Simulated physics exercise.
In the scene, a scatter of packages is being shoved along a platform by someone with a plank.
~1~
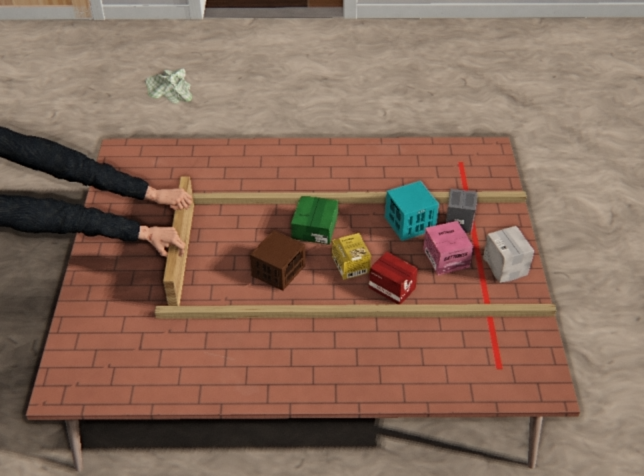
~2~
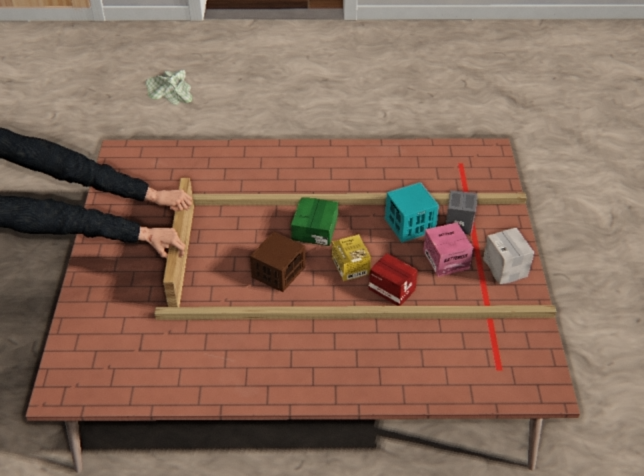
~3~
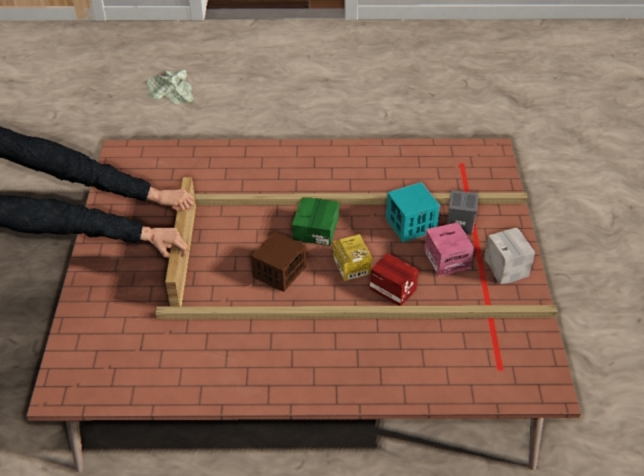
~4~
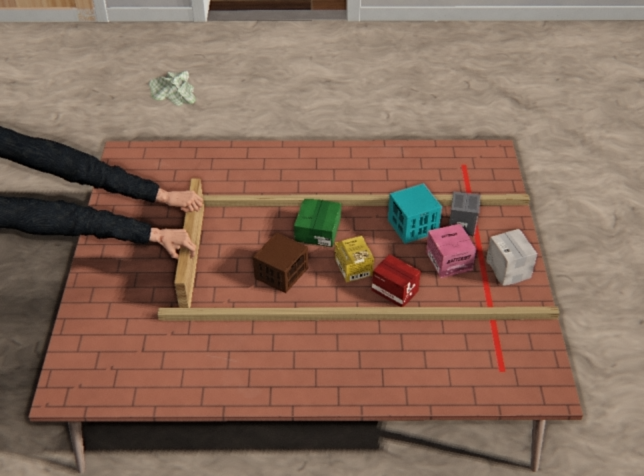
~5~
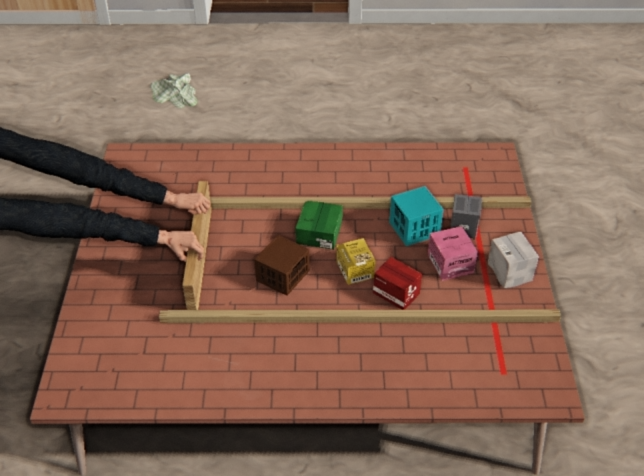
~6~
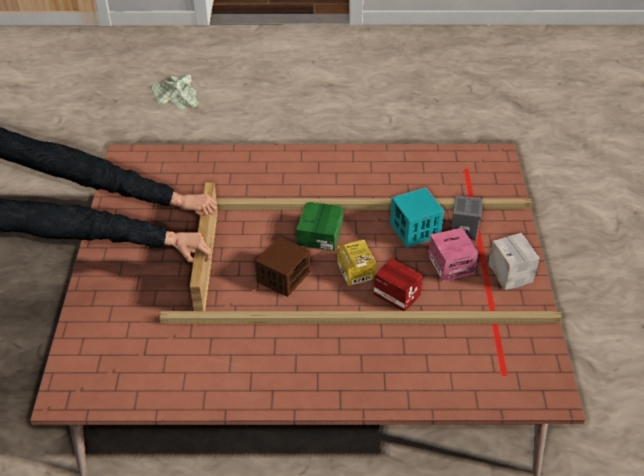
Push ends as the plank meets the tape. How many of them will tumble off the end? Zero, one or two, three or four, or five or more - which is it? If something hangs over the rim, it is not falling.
The edge claims three or four.
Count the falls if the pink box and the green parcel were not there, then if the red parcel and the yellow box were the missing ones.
Count of fallen: 1 / 2.
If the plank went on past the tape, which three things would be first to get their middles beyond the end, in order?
White parcel, grey tote, pink box.
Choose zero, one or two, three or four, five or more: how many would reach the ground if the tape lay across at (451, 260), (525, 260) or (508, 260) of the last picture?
In the order of the places given: One or two; five or over; at least five.
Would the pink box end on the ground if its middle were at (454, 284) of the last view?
Result: It stays aboard.
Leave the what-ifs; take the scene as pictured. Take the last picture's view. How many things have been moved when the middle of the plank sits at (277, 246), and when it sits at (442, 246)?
The number moved is 1 and then 8.
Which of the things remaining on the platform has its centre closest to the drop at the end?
Answer: The turquoise crate.
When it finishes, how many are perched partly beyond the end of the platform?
The count is 2.
Soon after, none off yet; white parcel at rest near (513, 262); grey tote at rest near (466, 219); pink box at rest near (453, 255).
After that, none off yet; white parcel displaced about its own width near (554, 264); grey tote displaced well along near (519, 219); pink box displaced well along near (516, 254).
In the end, the number that fall off is three or four; gone, pink box, grey tote and white parcel.
